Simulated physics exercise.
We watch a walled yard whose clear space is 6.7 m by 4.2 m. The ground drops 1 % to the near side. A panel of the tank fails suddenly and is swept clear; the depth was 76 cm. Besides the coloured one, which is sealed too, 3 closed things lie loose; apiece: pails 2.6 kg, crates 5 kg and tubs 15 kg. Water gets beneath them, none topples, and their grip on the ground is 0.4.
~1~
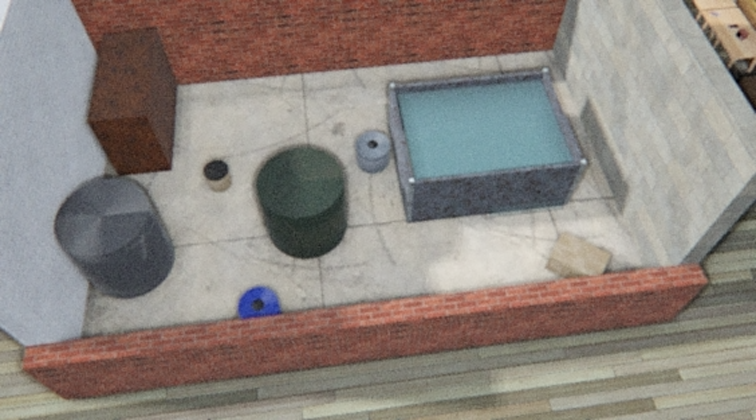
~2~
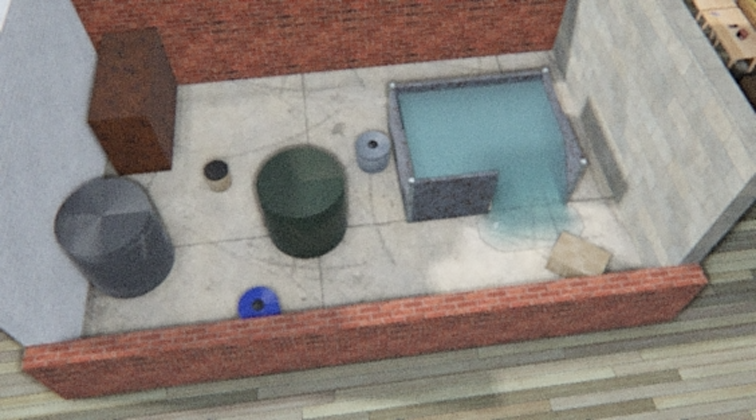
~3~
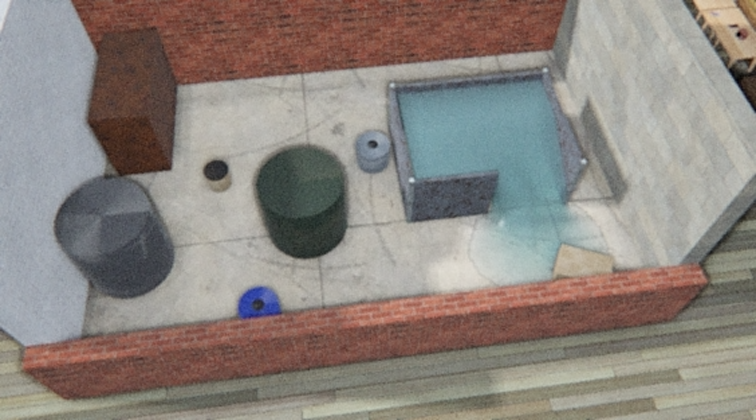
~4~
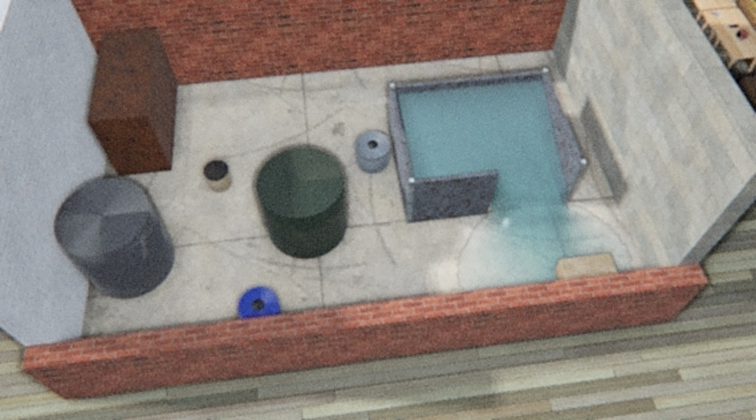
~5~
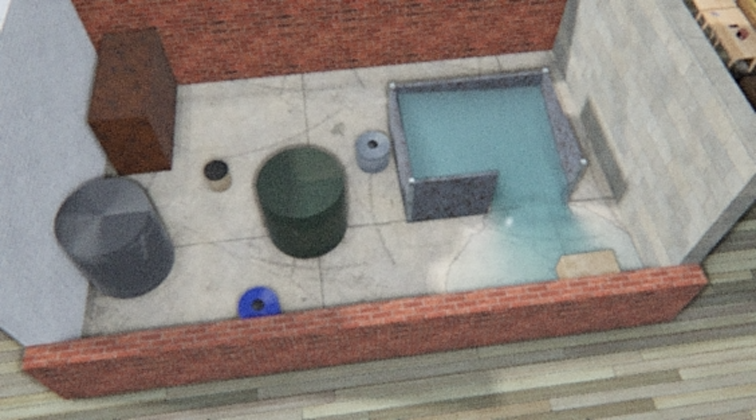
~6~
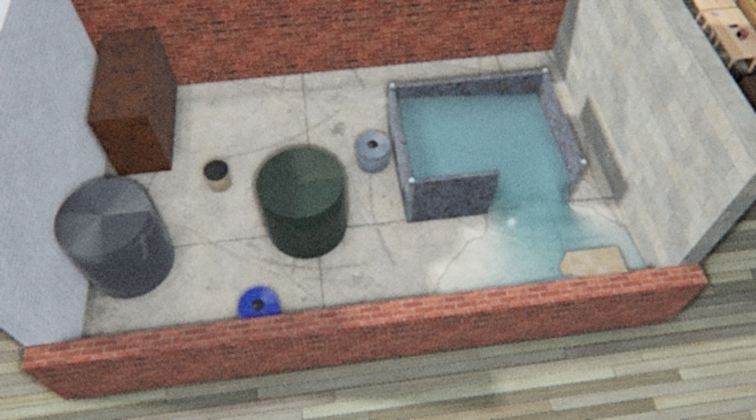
Water pouring from a breached tank in a walled yard, spreading to the near brick wall and nudging a pale crate, blue tub still.
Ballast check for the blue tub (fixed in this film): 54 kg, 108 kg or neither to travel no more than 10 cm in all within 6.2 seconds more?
I expect that only the larger load is enough.
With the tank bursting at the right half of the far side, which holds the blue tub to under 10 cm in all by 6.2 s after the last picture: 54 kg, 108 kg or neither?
Then the smaller load will do.
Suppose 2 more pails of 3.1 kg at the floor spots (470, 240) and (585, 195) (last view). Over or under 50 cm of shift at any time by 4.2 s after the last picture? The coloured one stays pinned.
In that order: Short of it, over.
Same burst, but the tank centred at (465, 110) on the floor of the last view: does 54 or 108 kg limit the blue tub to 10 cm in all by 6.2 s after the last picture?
Then only the larger load is enough.
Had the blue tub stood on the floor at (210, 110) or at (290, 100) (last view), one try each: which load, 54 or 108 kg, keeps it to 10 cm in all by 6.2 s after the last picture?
In that order: Either load holds; the smaller is enough.
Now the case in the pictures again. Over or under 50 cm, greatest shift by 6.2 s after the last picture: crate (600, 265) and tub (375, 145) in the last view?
In that order: More, short of it.
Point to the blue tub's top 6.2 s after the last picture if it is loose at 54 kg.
Near (229, 302).
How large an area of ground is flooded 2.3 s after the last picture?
Roughly 18 m2.
Then, 0.6 s after the last picture the blue tub would be 0 cm from its start with 54 kg and 0 cm from its start with 108 kg; 0 cm of water round it then.
Then, 2.3 s after the last picture the blue tub would be 16 cm from its start with 54 kg and 0 cm from its start with 108 kg; 14 cm of water round it then.
Then, 4.2 s after the last picture the blue tub would be 33 cm from its start with 54 kg and 0 cm from its start with 108 kg; 9 cm of water round it then.
Then, 6.2 s after the last picture the blue tub would be 33 cm from its start with 54 kg and 0 cm from its start with 108 kg; 13 cm of water round it then.
